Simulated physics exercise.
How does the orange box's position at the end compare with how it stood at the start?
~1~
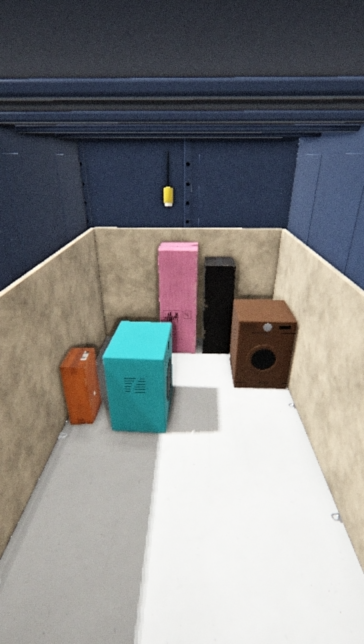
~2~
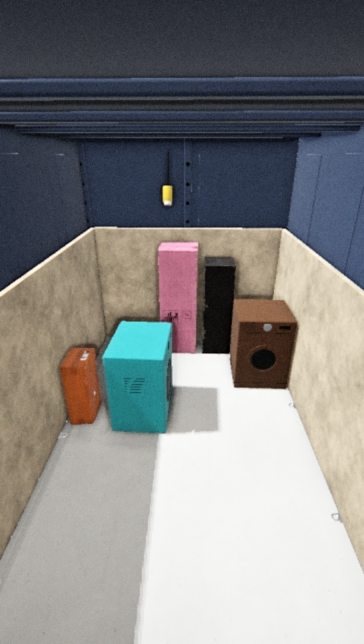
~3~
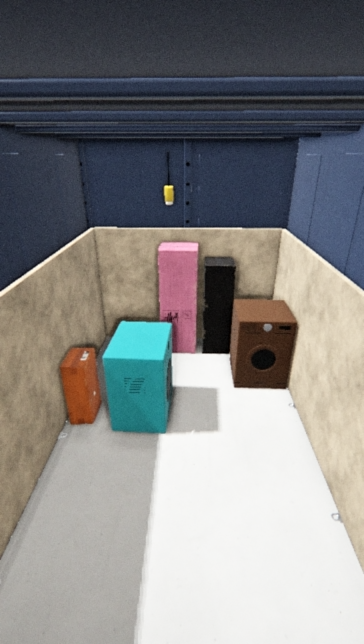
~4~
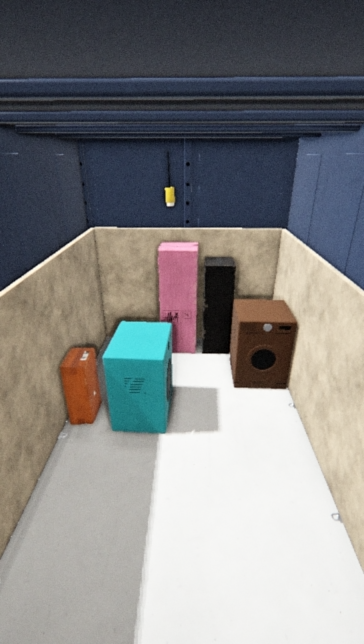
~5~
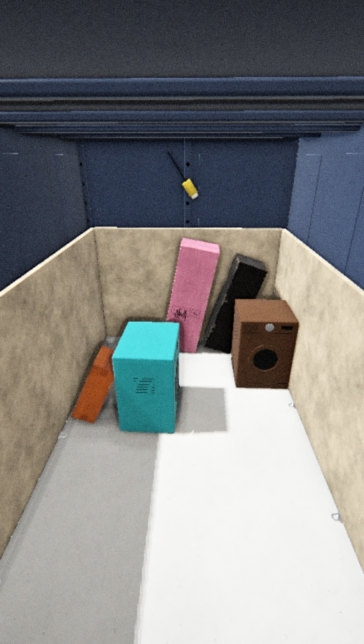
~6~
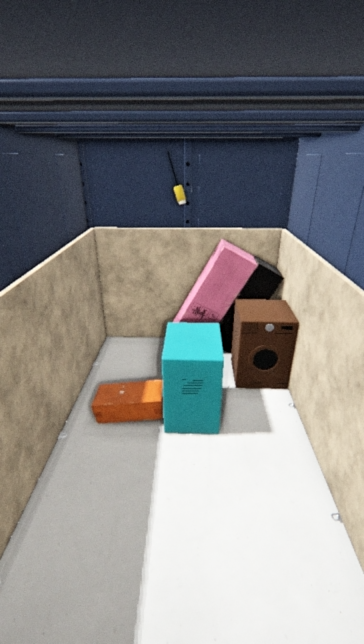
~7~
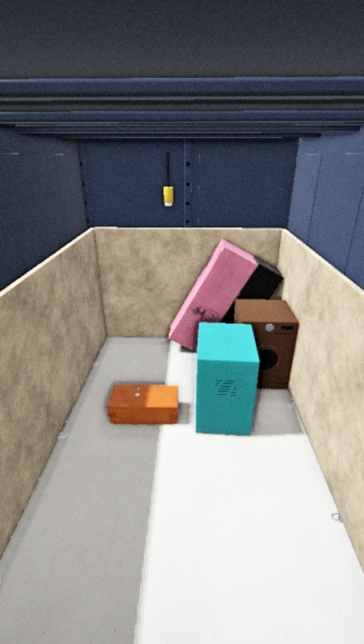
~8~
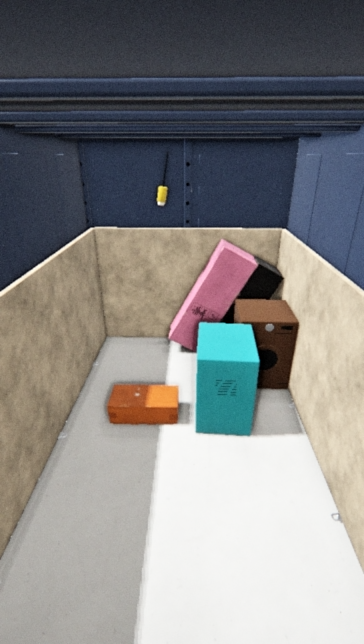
At the start the orange box stands upright near the left wall. By the end it lies on its side on the floor, further to the right.
